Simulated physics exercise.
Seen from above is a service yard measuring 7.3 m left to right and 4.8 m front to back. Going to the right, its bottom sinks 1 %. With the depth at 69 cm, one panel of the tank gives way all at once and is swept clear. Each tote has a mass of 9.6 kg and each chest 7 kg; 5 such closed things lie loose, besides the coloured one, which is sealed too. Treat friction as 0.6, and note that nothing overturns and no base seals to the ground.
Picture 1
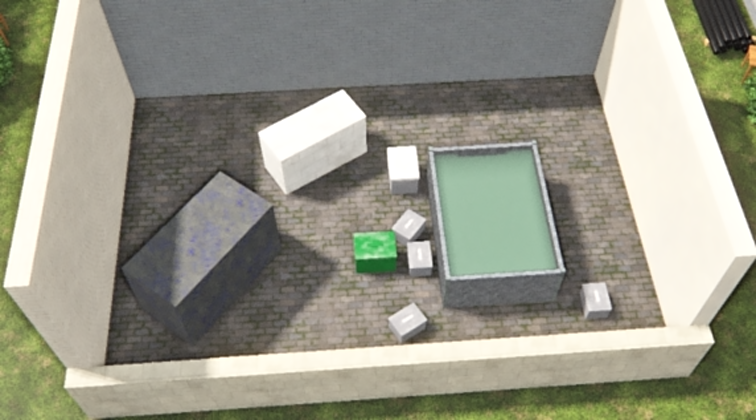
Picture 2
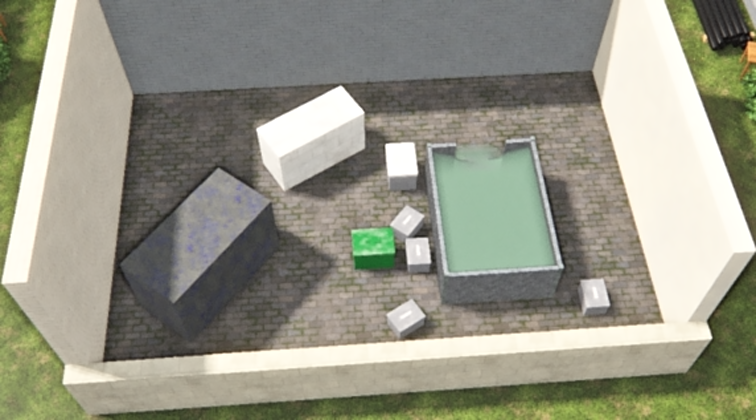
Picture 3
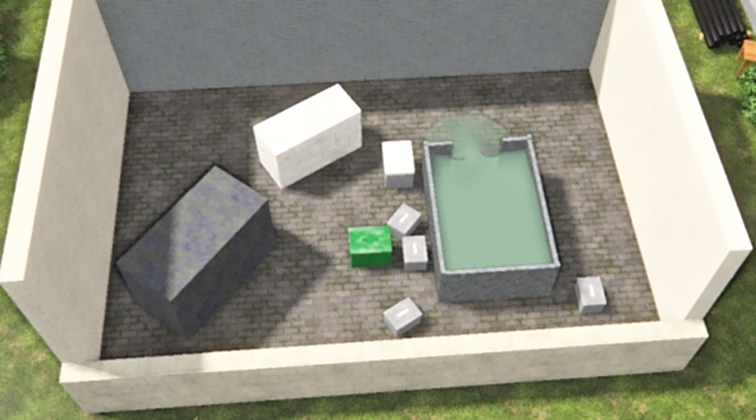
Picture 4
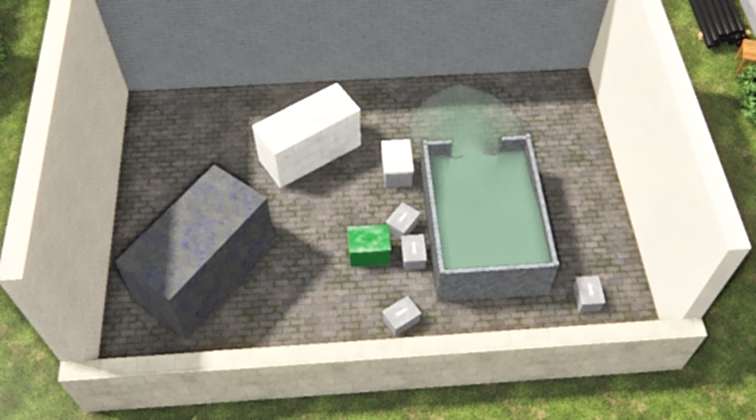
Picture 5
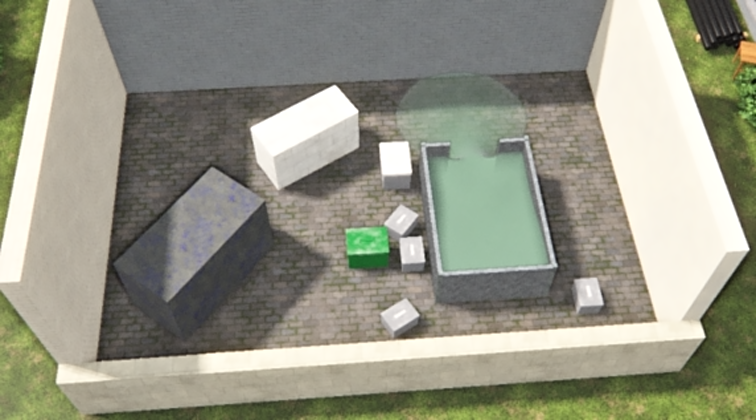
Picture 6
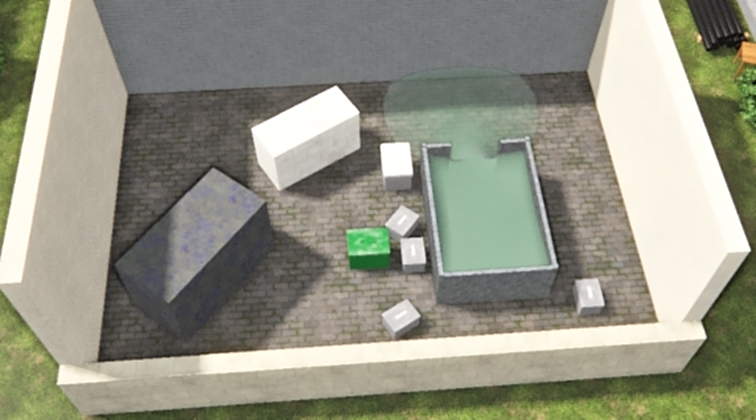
The footage shows a walled, paved yard with a water-filled tank beside a green chest and several pale boxes; a gap opens in the tank's far side and water spreads across the paving behind it, while the boxes stay put.
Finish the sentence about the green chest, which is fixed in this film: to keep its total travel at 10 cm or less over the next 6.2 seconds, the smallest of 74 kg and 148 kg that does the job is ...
... 74 kg.
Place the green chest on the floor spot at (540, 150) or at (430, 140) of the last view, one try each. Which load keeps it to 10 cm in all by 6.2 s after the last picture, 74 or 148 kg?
First spot: Light mass works; second spot: Needs the heavier mass.
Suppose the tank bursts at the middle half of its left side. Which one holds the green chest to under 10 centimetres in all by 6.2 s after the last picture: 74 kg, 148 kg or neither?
In that case just the heavier mass works.
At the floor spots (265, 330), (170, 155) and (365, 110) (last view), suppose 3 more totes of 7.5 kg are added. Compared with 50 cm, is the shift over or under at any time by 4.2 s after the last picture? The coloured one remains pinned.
In that order: Not as far, then not as far, then farther.
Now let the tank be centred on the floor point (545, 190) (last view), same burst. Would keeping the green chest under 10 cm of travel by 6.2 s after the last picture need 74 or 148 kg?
In that case the answer is that either mass works.
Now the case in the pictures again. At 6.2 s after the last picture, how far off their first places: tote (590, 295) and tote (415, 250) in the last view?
In order, they end up 50 cm and 0 cm from where they began.
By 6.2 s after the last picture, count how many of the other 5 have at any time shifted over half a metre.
The total is 1.
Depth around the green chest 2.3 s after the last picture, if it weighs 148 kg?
Around 0 cm.
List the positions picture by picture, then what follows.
In the first frame, the green chest at (375, 245), on the bottom; water covers 2.9 m2; 0 of 6 have shifted.
In the second frame, the green chest at (373, 241) rests on the ground; 3.3 m2 under water; 0 of 6 have shifted.
In the third frame, the green chest at (370, 240), on the bottom; water covers 4.0 m2; 0 of 6 have shifted.
In the fourth frame, the green chest at (369, 238) rests on the ground; 4.9 m2 under water; 0 of 6 have shifted.
In the fifth frame, the green chest at (367, 241), on the bottom; 5.9 m2 under water; 0 of 6 have shifted.
In the sixth frame, the green chest at (368, 241) rests on the ground; 6.6 m2 under water; 0 of 6 have shifted.
Then, 0.6 s after the last picture the green chest would be 0 cm from its start with 74 kg and 0 cm from its start with 148 kg; 0 cm of water round it then.
Then, 2.3 s after the last picture the green chest would be 0 cm from its start with 74 kg and 0 cm from its start with 148 kg; 0 cm of water round it then.
Then, 4.2 s after the last picture the green chest would be 0 cm from its start with 74 kg and 0 cm from its start with 148 kg; 0 cm of water round it then.
Then, 6.2 s after the last picture the green chest would be 0 cm from its start with 74 kg and 0 cm from its start with 148 kg; 2 cm of water round it then.
